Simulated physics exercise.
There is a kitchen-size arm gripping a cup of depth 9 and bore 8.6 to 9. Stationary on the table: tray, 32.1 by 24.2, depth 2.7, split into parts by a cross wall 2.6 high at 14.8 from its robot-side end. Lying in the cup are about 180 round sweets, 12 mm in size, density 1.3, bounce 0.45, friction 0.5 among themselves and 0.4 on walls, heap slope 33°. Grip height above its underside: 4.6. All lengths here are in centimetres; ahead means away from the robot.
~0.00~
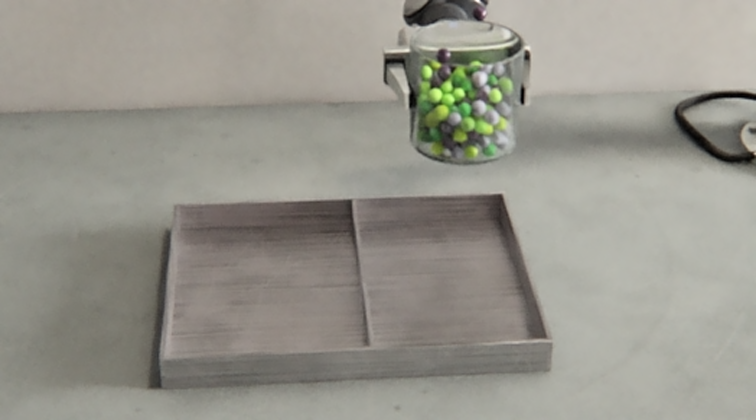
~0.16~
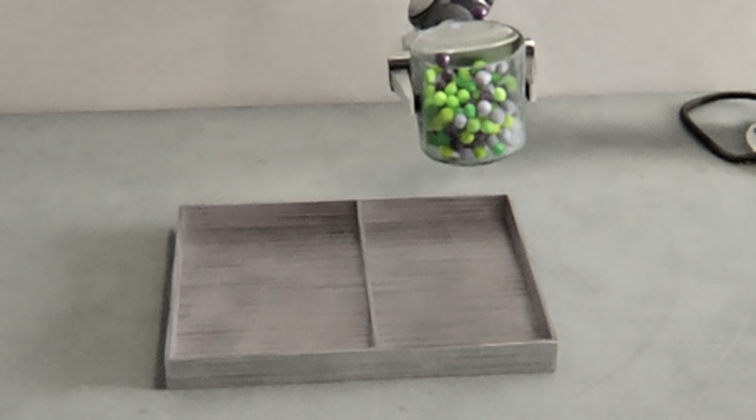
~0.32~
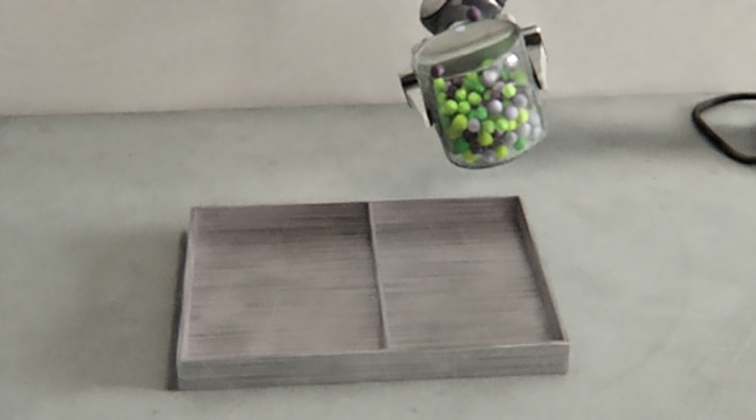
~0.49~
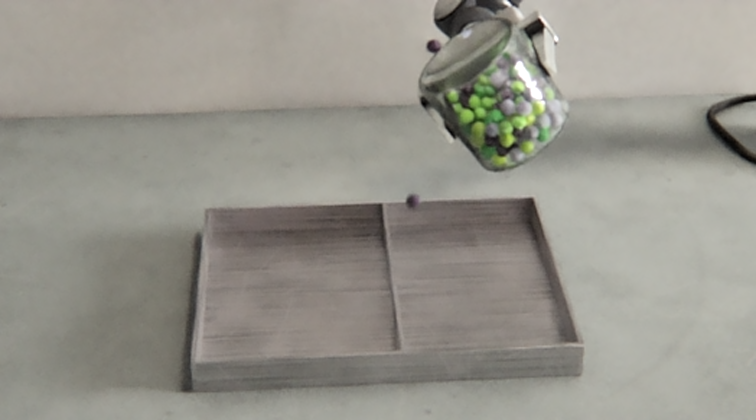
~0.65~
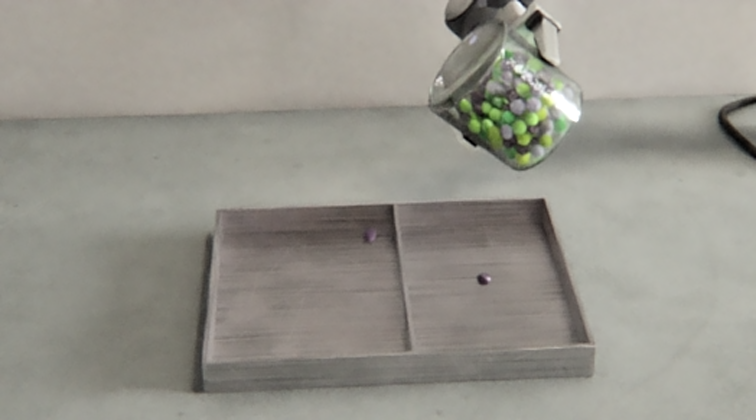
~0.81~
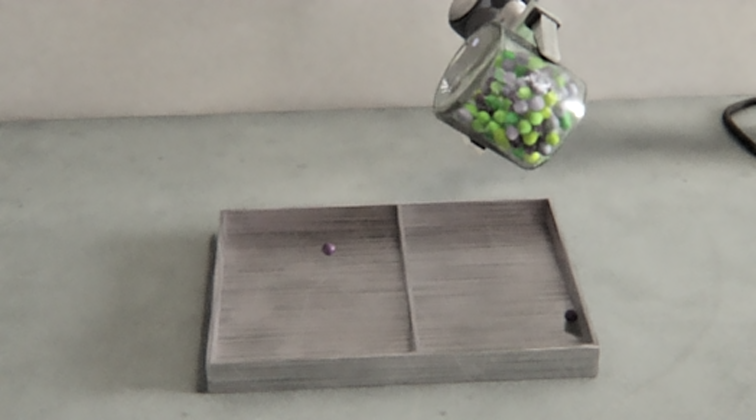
The clip shows a robotic gripper tilting a clear cup of green, purple and grey balls to the left above a divided grey tray, as two dark balls drop out and roll apart in separate sections.
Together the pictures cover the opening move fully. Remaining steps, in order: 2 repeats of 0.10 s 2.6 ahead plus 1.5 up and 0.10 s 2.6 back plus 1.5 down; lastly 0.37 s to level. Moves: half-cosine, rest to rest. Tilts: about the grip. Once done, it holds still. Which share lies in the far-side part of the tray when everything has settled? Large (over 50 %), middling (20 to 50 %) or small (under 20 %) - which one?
Small.
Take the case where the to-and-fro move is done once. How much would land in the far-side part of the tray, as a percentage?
5 per cent.
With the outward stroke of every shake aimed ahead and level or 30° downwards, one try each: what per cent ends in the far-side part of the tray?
I'd say close to 5 percent for the first and close to 0 percent for the second.
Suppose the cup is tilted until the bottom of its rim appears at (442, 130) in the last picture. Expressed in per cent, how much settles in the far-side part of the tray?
It comes out near 40 percent.
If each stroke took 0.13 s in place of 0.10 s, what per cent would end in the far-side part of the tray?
Around 0 percent.
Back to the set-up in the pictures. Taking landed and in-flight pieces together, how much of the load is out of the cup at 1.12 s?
Roughly 5 percent is out.
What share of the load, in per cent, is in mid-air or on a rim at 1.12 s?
Roughly 2 per cent.
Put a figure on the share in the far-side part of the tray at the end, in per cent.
Estimate: Roughly 10 %.
By 1.12 s, tilted 54° forward, highest piece 23 above the table; 169 in the cup, 4 in the far-side part, 1 in the robot-side part, 4 in flight or on a rim.
By 1.43 s, tilted 20° forward, highest piece 24 above the table; 156 in the cup, 18 in the far-side part, 4 in the robot-side part.
By 1.78 s, level, highest piece 24 above the table; 156 in the cup, 18 in the far-side part, 4 in the robot-side part.
By 2.83 s, level, highest piece 24 above the table; 156 in the cup, 18 in the far-side part, 4 in the robot-side part.
Final count, 156 in the cup, 18 in the far-side part, 4 in the robot-side part. That is 10 % in the far-side part of the tray.
